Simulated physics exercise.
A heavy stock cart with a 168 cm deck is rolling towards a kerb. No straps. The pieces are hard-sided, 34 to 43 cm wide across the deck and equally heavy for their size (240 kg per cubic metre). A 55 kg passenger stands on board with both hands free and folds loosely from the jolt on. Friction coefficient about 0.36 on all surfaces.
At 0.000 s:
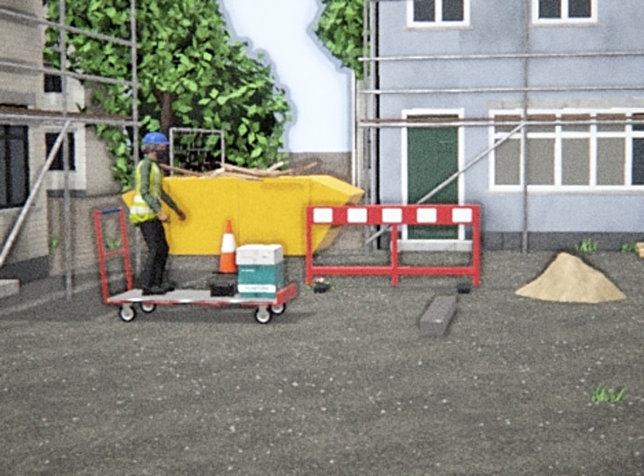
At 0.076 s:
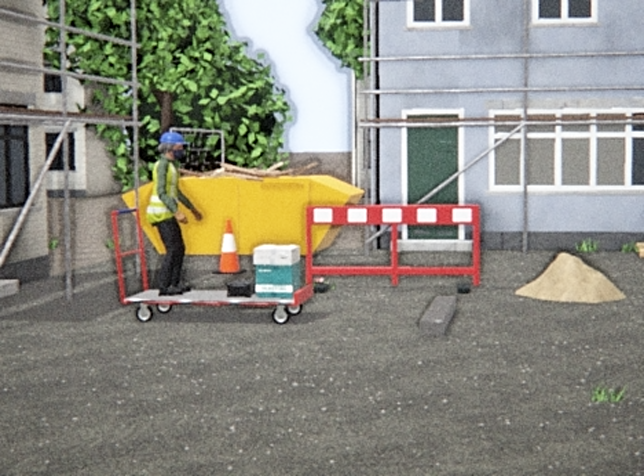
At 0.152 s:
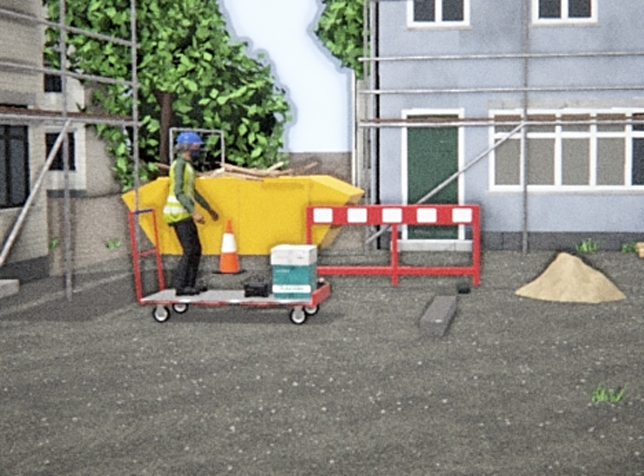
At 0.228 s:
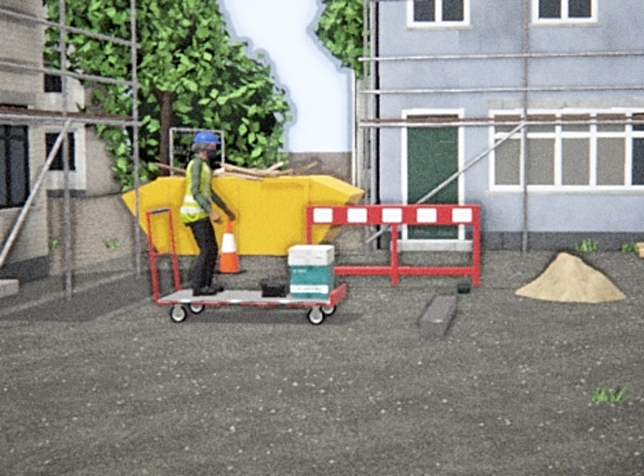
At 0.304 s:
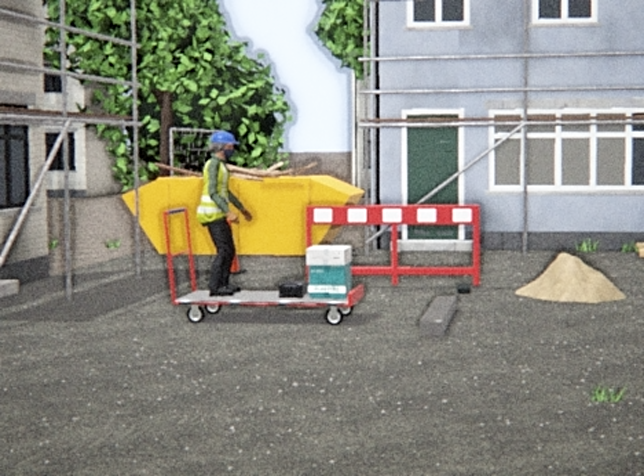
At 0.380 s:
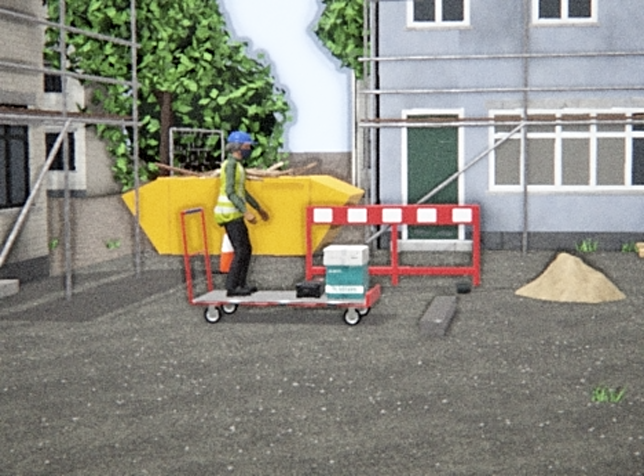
A flatbed trolley carrying a standing worker in a blue helmet and yellow vest, along with a teal-and-white parcel, rolls steadily right across the gravel yard. It passes before the yellow skip and orange cone, then its front moves across the red-and-white barrier while the worker stays upright, hands off the handle.
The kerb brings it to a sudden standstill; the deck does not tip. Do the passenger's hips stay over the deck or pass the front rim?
In the end the passenger's hips stay behind the front rim.
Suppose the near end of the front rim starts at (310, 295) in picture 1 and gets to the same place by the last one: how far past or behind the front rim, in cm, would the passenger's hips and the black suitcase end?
Then hips 100 behind, black 50 behind.
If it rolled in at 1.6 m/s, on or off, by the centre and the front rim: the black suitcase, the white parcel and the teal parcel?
Then black on, white off, teal on.
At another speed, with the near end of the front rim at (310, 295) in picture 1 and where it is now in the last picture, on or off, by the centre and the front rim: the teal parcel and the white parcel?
Then teal on, white off.
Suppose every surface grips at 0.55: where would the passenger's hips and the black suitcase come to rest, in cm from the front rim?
Then hips 50 behind, black 50 behind.
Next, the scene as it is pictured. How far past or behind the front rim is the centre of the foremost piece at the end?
Some 100 cm past it.
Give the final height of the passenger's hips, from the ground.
About 50 cm.
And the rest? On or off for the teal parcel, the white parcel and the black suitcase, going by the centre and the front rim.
In the end: Teal on, white off, black on.
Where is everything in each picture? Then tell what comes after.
In the first frame, hips (147, 213), teal parcel (261, 279), rim corner (278, 301); 147 cm short of the stop.
In the second frame, hips (163, 213), teal parcel (278, 279), rim corner (296, 302); 130 cm short of the stop.
In the third frame, hips (180, 213), teal parcel (295, 280), rim corner (314, 302); 112 cm short of the stop.
In the fourth frame, hips (197, 213), teal parcel (313, 280), rim corner (332, 302); 95 cm short of the stop.
In the fifth frame, hips (214, 213), teal parcel (330, 280), rim corner (350, 302); 78 cm short of the stop.
In the sixth frame, hips (230, 213), teal parcel (347, 280), rim corner (368, 303); 61 cm short of the stop. Speed about 2.3 m/s.
After 0.65 s the deck stops.
After 0.90 s the passenger's hips are 87 cm behind the rim, near (348, 241) in the last picture's view.
After 1.20 s the passenger's hips are 68 cm behind the rim, near (368, 256) in the last picture's view.
After 1.65 s the passenger's hips are 59 cm behind the rim, near (377, 260) in the last picture's view.
At rest, 2.9 s, past the rim, white parcel; behind it, teal parcel, black suitcase and the passenger's hips.
